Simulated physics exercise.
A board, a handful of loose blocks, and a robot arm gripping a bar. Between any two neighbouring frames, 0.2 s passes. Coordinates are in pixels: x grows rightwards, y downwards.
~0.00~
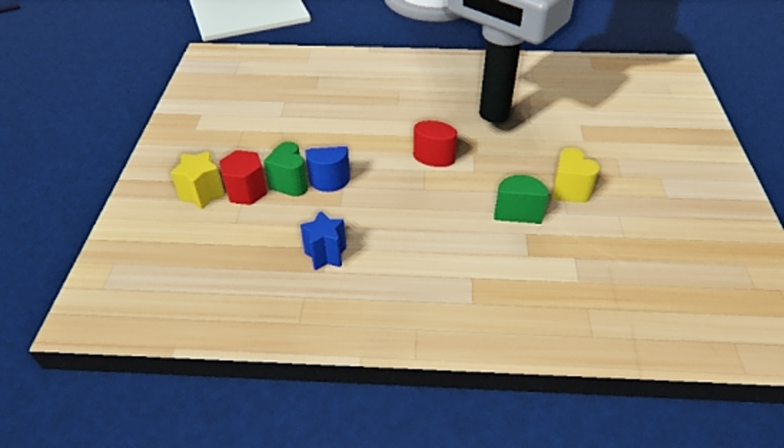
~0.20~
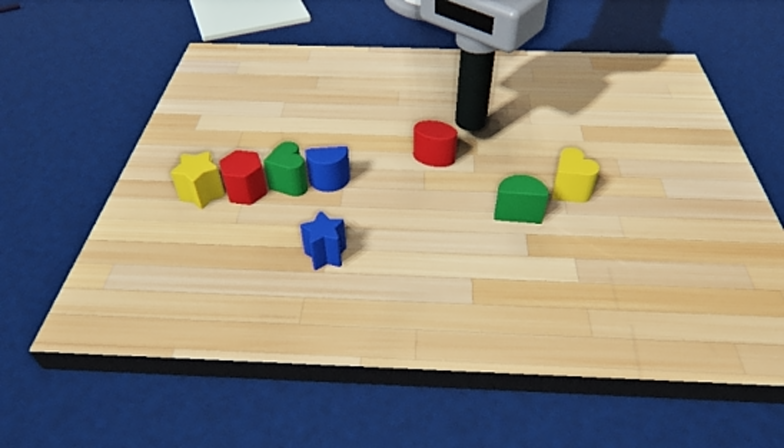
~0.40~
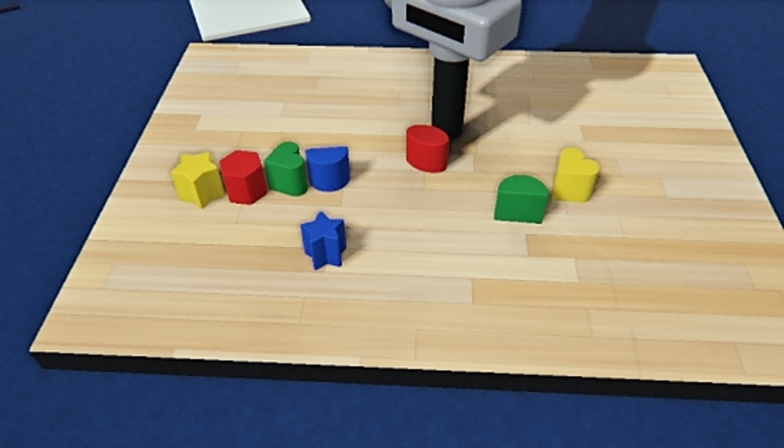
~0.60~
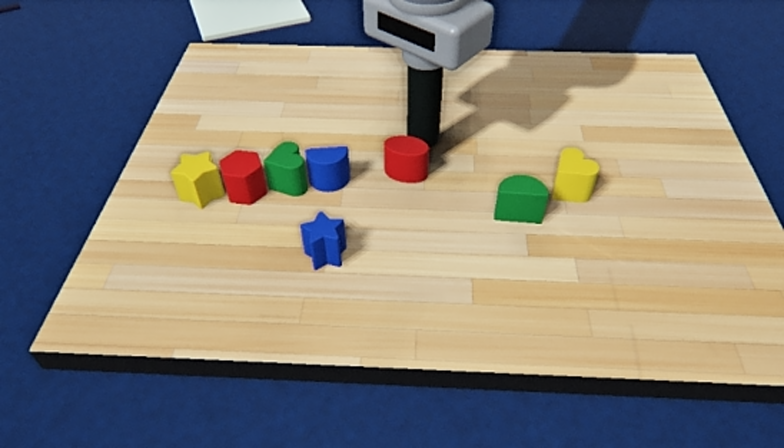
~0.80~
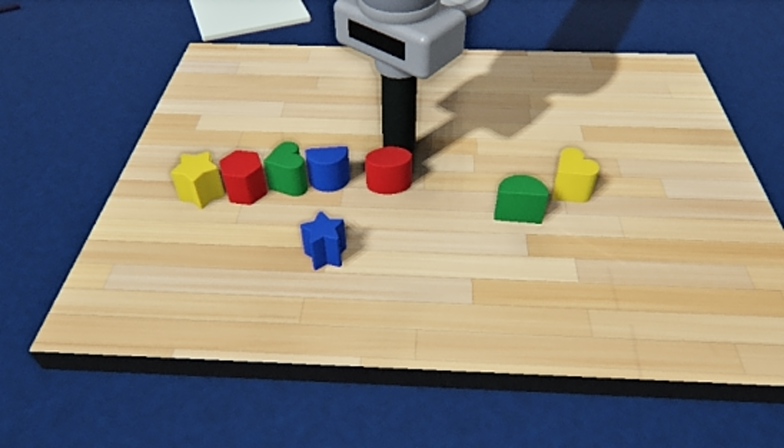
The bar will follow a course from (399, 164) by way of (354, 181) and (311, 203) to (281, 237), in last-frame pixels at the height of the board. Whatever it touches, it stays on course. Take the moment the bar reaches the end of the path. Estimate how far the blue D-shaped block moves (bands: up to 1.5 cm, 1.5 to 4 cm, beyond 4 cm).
The answer is over 4 cm.
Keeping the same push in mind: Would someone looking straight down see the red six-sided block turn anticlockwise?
My answer is yes.
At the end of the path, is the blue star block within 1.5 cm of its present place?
My answer is yes.
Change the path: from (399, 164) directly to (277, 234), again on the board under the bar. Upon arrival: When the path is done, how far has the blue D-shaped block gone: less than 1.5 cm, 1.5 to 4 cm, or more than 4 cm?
Once the path is done, the blue D-shaped block lies within 1.5 cm of its present place.
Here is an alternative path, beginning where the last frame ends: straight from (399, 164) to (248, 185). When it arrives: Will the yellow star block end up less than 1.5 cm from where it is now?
Short answer: No.
What follows on the original path. One third of the way, bar (353, 163); red six-sided block (236, 162); green heart (279, 157), turned 20° clockwise; blue D-shaped block (315, 158); red elliptical block (379, 167), turned 30° anticlockwise.
Two thirds of the way, bar (308, 185); red six-sided block (232, 160), turned 25° anticlockwise; green heart (269, 160), turned 75° clockwise; blue D-shaped block (269, 182), turned 25° anticlockwise; red elliptical block (379, 167), turned 30° anticlockwise.
At the end, bar (277, 219); red six-sided block (232, 160), turned 25° anticlockwise; green heart (269, 160), turned 75° clockwise; blue star block still; blue D-shaped block (250, 189); red elliptical block (379, 167), turned 30° anticlockwise.
